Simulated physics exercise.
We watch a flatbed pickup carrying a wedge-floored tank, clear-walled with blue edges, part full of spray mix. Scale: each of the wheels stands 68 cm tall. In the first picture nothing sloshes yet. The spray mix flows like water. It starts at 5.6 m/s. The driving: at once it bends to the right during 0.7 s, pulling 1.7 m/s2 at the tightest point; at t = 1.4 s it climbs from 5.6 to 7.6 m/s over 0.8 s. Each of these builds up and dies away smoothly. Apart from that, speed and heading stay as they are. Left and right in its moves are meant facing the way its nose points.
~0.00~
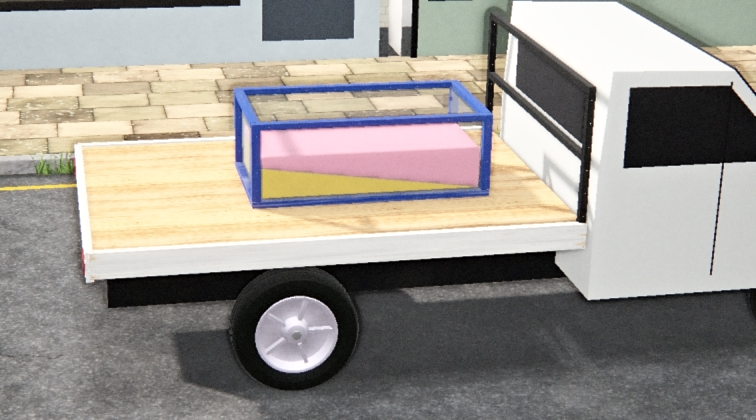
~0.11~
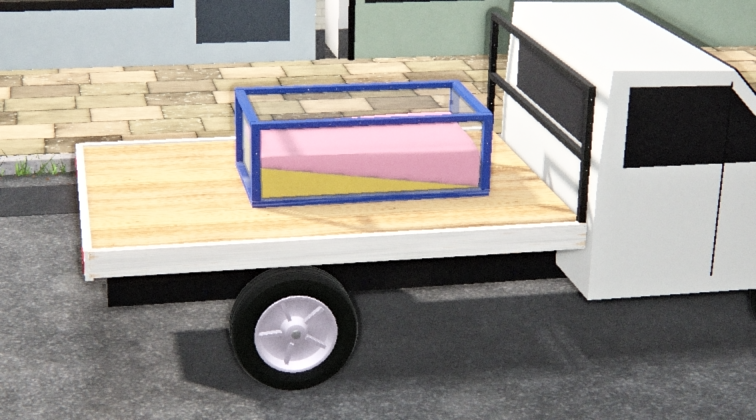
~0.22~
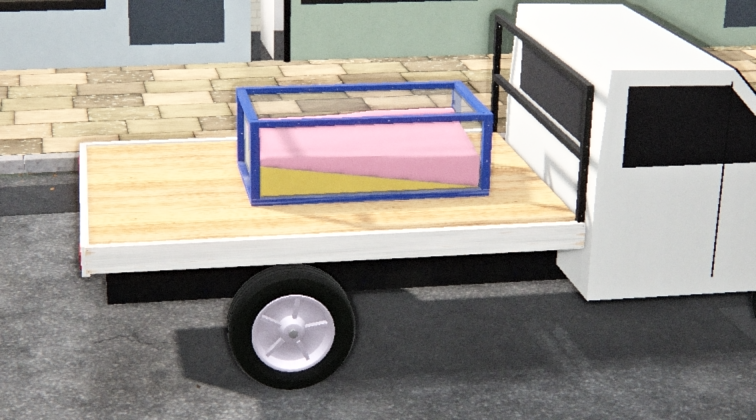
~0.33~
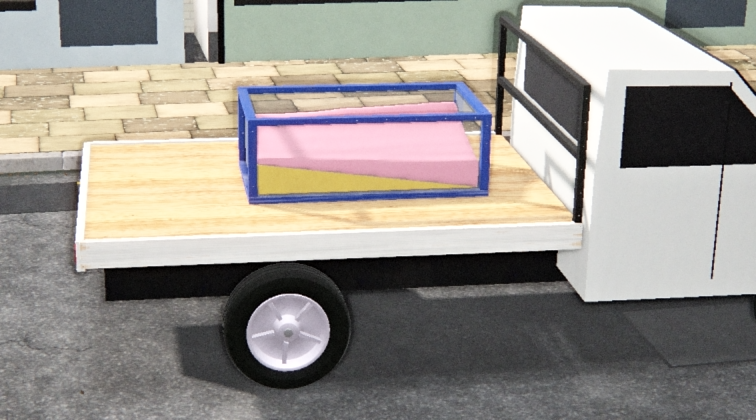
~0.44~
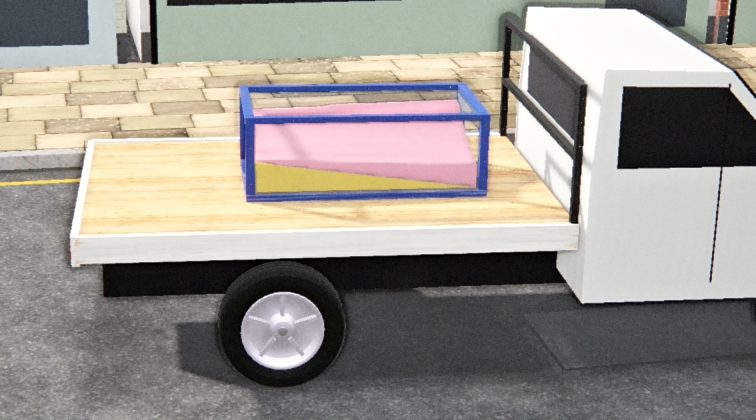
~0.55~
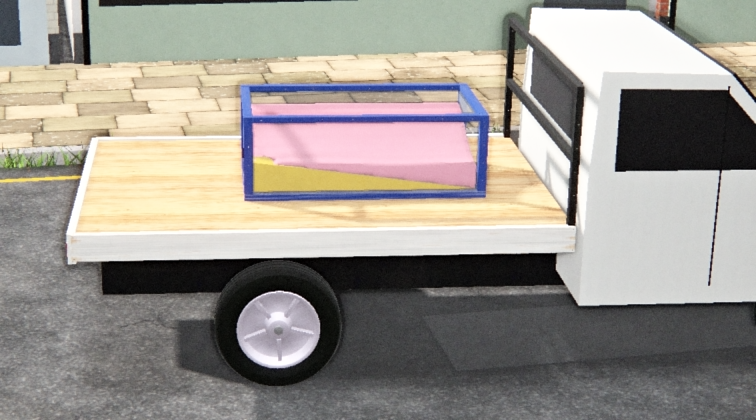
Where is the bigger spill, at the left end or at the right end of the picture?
Over the left end.
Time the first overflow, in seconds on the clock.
Around 2.2 s.
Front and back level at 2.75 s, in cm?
Front 12 cm, back 28 cm.
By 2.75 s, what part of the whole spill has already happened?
About 90 per cent.
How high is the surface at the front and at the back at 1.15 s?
About 24 cm in front and 26 cm behind.
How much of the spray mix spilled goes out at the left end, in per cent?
Some 60 per cent of it.
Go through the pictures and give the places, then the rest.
In the first frame, the spray mix reaches (464, 142) at the front end; it reaches (271, 153) at the back end; no slope yet; the front is on the right, levels are read along the near wall; a wheel hub at (298, 338).
In the second frame, the spray mix reaches (464, 145) at the front end; it reaches (271, 152) at the back end; no slope yet.
In the third frame, the spray mix reaches (464, 150) at the front end; it reaches (271, 153) at the back end; it is heaped 6° towards the far side.
In the fourth frame, the spray mix reaches (464, 153) at the front end; it reaches (269, 153) at the back end; it is heaped 11° towards the far side.
In the fifth frame, the spray mix reaches (267, 154) at the back end; it is heaped 17° towards the far side.
In the sixth frame, the spray mix reaches (266, 155) at the back end; it is heaped 18° towards the far side; a wheel hub at (279, 333).
Then, 1.15 s in, it stands 26 cm high behind and 24 cm in front; all of it is still inside.
Then, 1.85 s in, it stands 42 cm high behind and 12 cm in front; all of it is still inside.
Then, 2.75 s in, it stands 28 cm high behind and 11 cm in front; 11 per cent has gone mostly over the left end, some over the near side.
Then, 5.18 s in, 13 per cent has gone mostly over the left end, some over the near side; the right end has passed 1 per cent and the left end 9.
